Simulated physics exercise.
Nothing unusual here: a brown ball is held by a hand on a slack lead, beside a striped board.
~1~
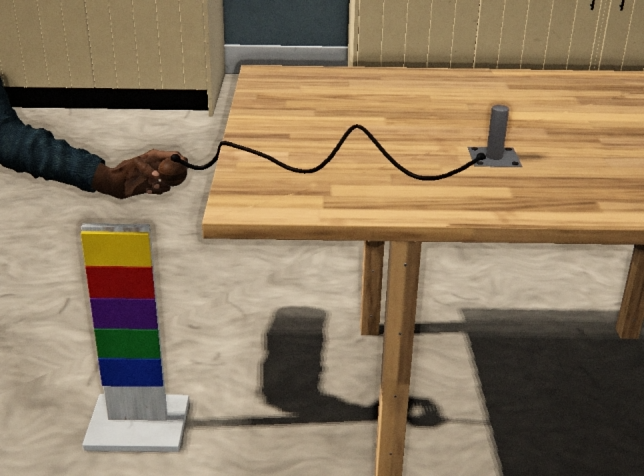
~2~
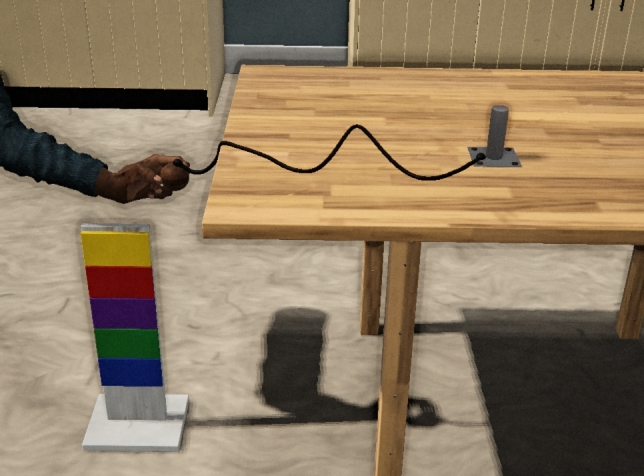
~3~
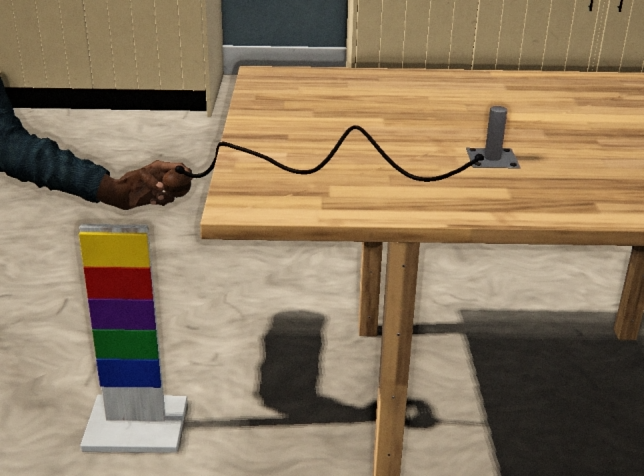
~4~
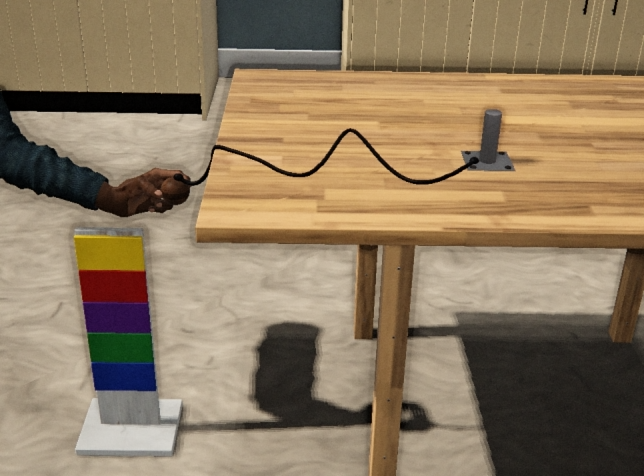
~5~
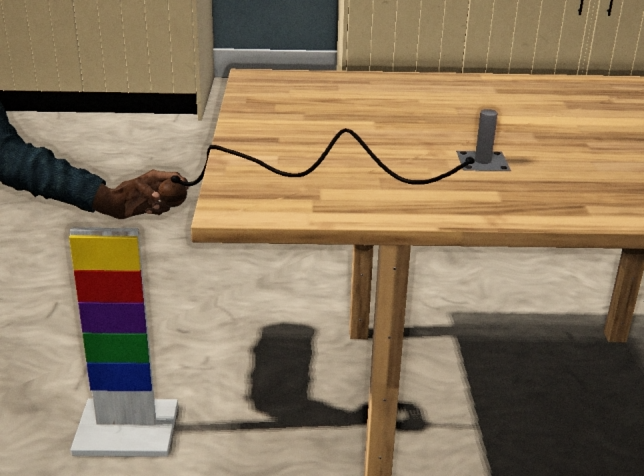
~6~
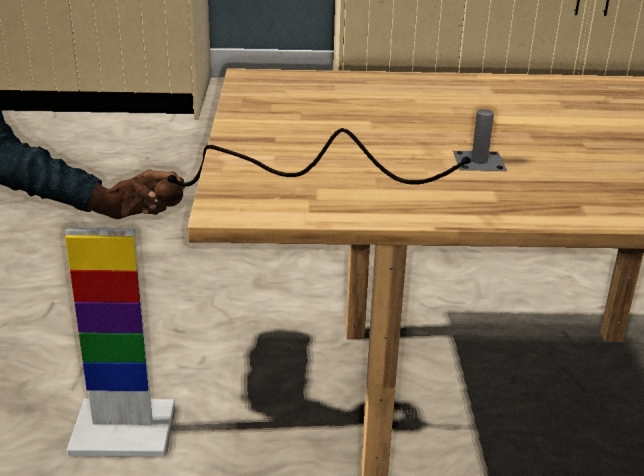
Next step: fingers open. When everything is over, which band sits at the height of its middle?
The blue one.
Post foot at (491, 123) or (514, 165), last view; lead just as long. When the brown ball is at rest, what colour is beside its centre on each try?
Trial 1 - green; trial 2 - green.
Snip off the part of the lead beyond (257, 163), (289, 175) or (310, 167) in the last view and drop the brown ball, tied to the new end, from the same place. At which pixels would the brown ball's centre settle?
Try by try, the places come out as (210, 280), (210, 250) and (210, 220).
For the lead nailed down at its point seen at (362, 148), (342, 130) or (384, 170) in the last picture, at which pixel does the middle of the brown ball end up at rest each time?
Taking them in turn, I'd expect around (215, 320), (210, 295) and finally (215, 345).
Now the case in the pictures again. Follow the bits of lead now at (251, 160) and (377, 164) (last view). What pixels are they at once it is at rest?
(213, 279) and (331, 154).
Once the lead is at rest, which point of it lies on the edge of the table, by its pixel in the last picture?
Spot: Approx. (330, 141).
Early on, ball near (188, 320); level with purple.
Midway, ball near (233, 385); level with blue.
Near the end, ball near (208, 382); level with blue.
Finally, ball near (219, 384); level with blue. The blue one.
